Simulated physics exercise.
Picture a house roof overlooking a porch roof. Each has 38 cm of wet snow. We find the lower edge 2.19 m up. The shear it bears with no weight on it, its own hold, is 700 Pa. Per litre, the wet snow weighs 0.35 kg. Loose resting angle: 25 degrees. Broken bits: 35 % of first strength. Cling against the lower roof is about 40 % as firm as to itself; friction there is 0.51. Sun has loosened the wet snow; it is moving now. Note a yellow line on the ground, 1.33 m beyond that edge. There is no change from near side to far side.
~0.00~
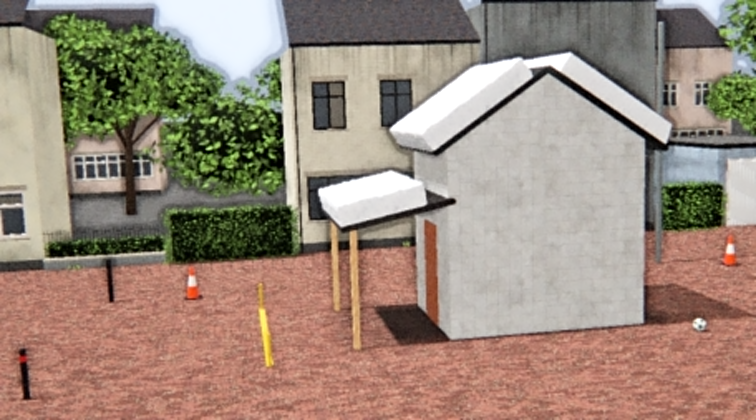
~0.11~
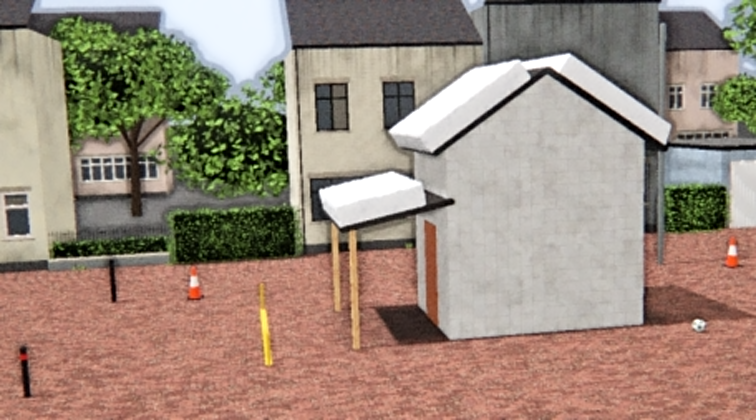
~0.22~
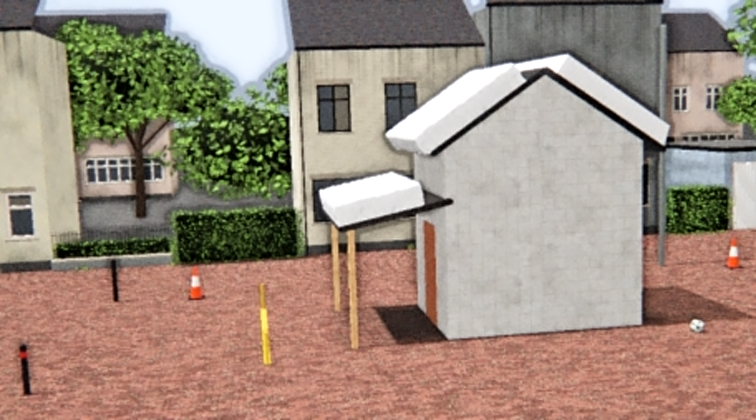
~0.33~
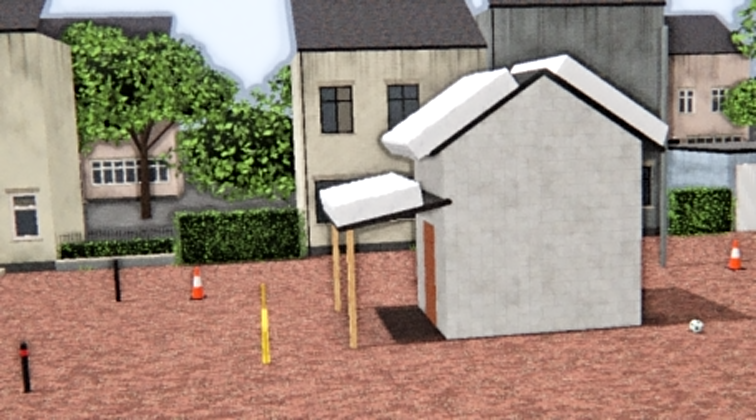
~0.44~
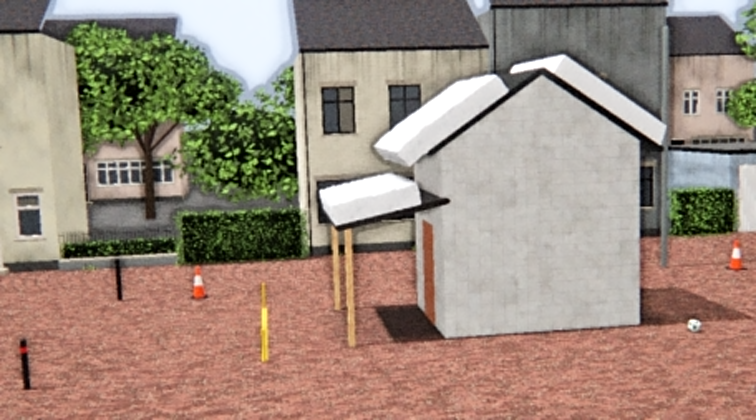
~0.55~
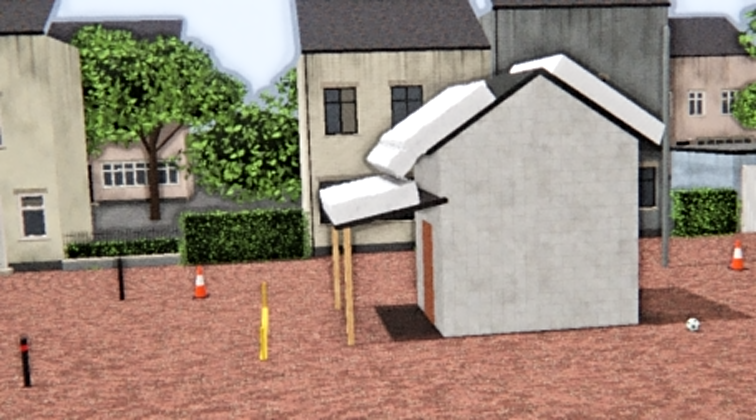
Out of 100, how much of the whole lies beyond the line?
About 28 %.
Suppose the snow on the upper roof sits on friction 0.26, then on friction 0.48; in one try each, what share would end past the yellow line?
Respectively near 16 % and near 0 %.
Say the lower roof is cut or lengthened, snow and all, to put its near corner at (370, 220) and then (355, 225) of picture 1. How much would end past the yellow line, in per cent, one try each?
40 %, then 35 %.
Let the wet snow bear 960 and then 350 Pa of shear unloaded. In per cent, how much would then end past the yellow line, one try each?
Going in order, it's 20 % and then 40 %.
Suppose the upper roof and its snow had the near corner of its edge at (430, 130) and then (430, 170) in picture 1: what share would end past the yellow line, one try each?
It would be 45 percent for the first setting and 5 percent for the second.
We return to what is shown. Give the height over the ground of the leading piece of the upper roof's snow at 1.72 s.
About 0.0 m.
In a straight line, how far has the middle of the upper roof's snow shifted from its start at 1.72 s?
Straight-line shift: Around 3.8 m.
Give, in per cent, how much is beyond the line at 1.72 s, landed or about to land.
Some 8 per cent.
By 1.09 s, none is below the lower edge and 0 % is past the line.
By 1.72 s, 40 % is below the lower edge and 8 % is past the line.
By 2.36 s, 55 % is below the lower edge and 28 % is past the line.
By 3.00 s, 56 % is below the lower edge and 28 % is past the line.
By 3.60 s, at the end, 56 % is below the lower edge and 28 % is past the line.
